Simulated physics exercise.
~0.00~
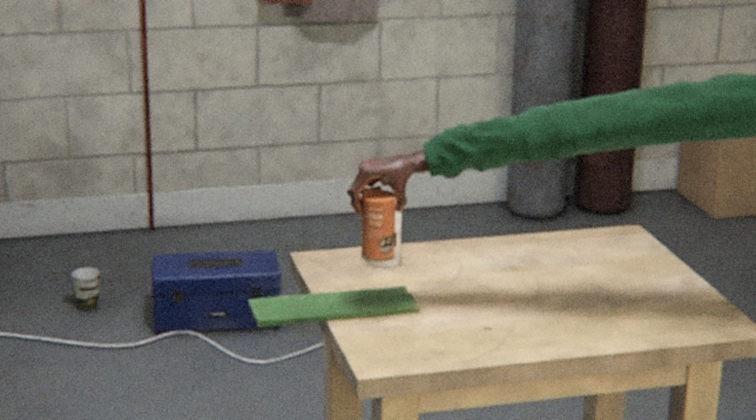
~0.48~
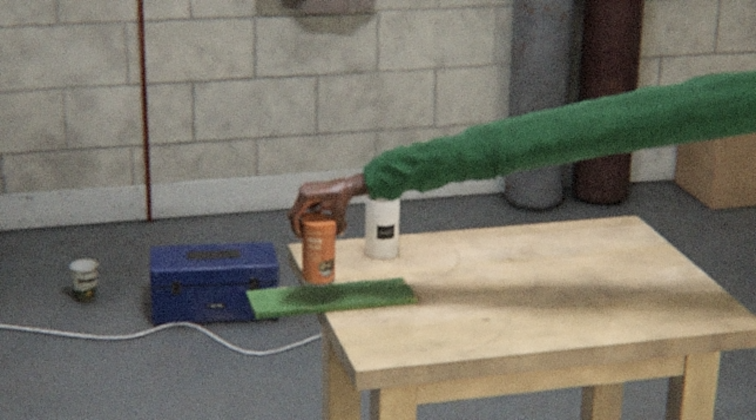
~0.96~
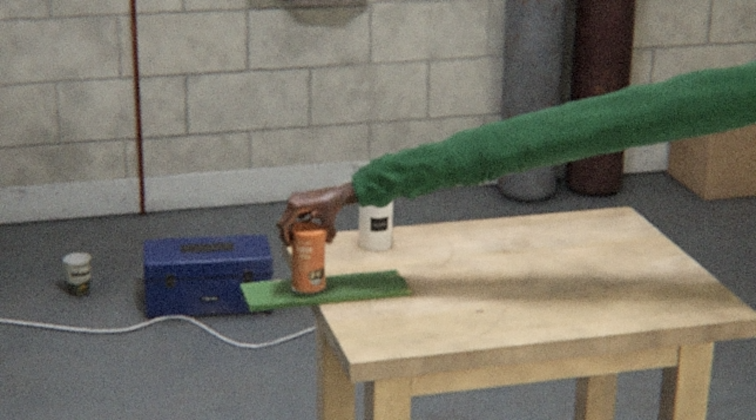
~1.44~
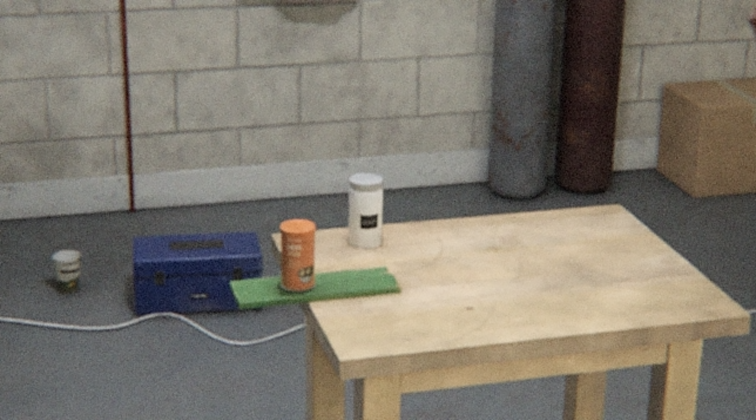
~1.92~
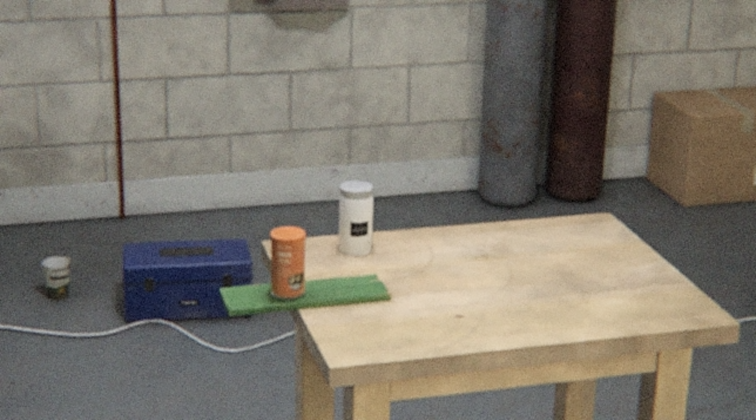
In a workshop with a pale block wall, a gently swaying view looks slightly down on a wooden table, where a green board juts past the left edge. A blue toolbox and a small cup sit on the floor to the left, with gas cylinders and a cardboard box behind. A hand in a green sleeve holds an orange tin in front of a white jar, then carries it left and lowers it onto the board near the table's edge. The hand lets go and withdraws to the right. The tin stays upright, and the board remains balanced beside the jar.
